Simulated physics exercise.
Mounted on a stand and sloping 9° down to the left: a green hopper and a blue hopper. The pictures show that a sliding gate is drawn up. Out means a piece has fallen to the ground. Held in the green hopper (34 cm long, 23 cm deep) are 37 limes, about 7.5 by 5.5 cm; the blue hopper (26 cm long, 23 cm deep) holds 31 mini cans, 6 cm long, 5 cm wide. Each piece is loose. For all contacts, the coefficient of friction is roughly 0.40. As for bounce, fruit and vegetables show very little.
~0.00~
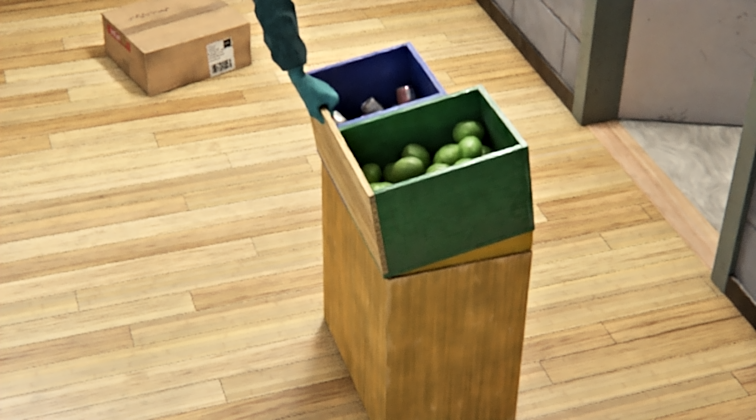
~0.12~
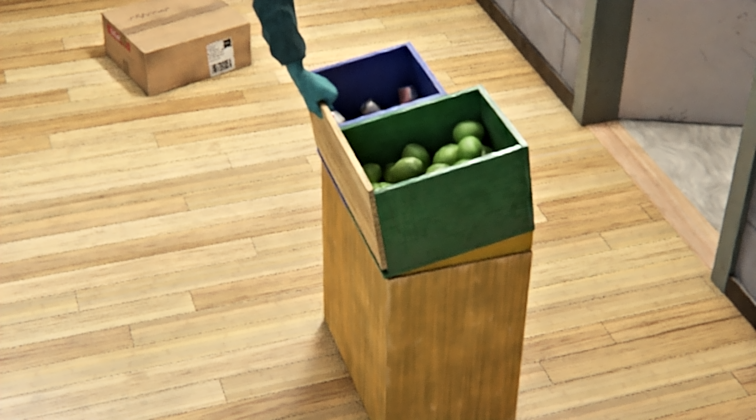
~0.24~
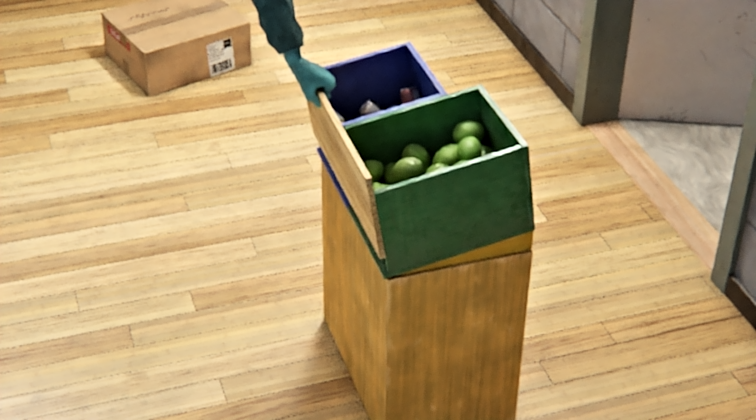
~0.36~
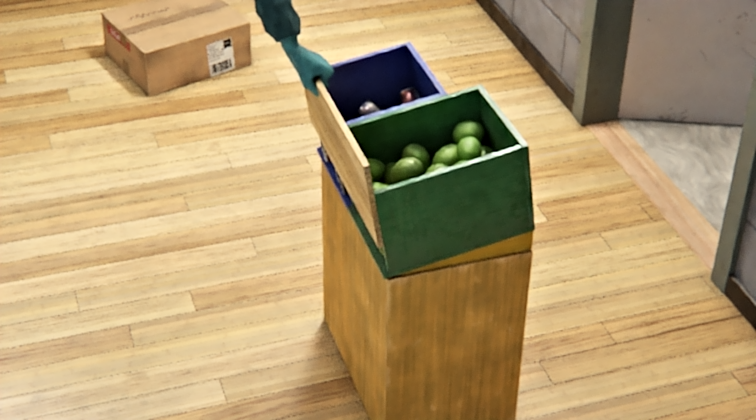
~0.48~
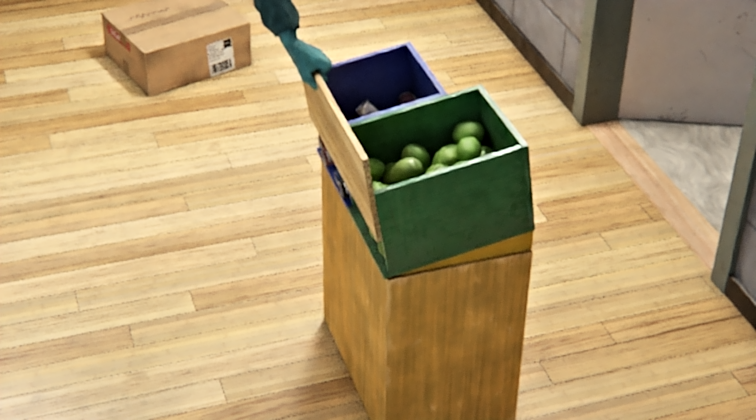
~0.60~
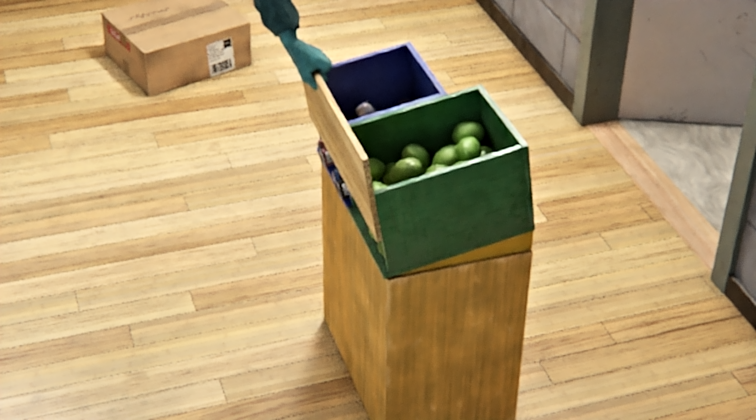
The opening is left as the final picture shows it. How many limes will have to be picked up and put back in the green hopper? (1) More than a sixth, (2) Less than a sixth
2.
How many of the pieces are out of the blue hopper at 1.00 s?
Blue hopper: About 0.
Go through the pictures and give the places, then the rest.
In the first frame (each is followed by its nearest rim corner in this view), green hopper, (374, 193); blue hopper, (336, 126); gate raised by 0 cm; none has fallen clear.
The second frame shows green hopper, (374, 193); gate raised by 1 cm.
The third frame shows green hopper, (374, 193); gate raised by 5 cm.
The fourth frame shows green hopper, (374, 193); gate raised by 8 cm.
The fifth frame shows green hopper, (374, 193); gate raised by 10 cm.
The sixth frame shows green hopper, (374, 193); blue hopper, (336, 126); gate raised by 10 cm; none has fallen clear.
After 1.00 s, green hopper 37 in, 0 out and blue hopper 31 in, 0 out.
After 1.50 s, green hopper 37 in, 0 out and blue hopper 30 in, 1 out.
After 2.20 s, green hopper 37 in, 0 out and blue hopper 30 in, 1 out.
When it is over (at 3.10 s), green hopper 37 in, 0 out and blue hopper 26 in, 5 out. Asked share, 0 of 37, 0 per cent.
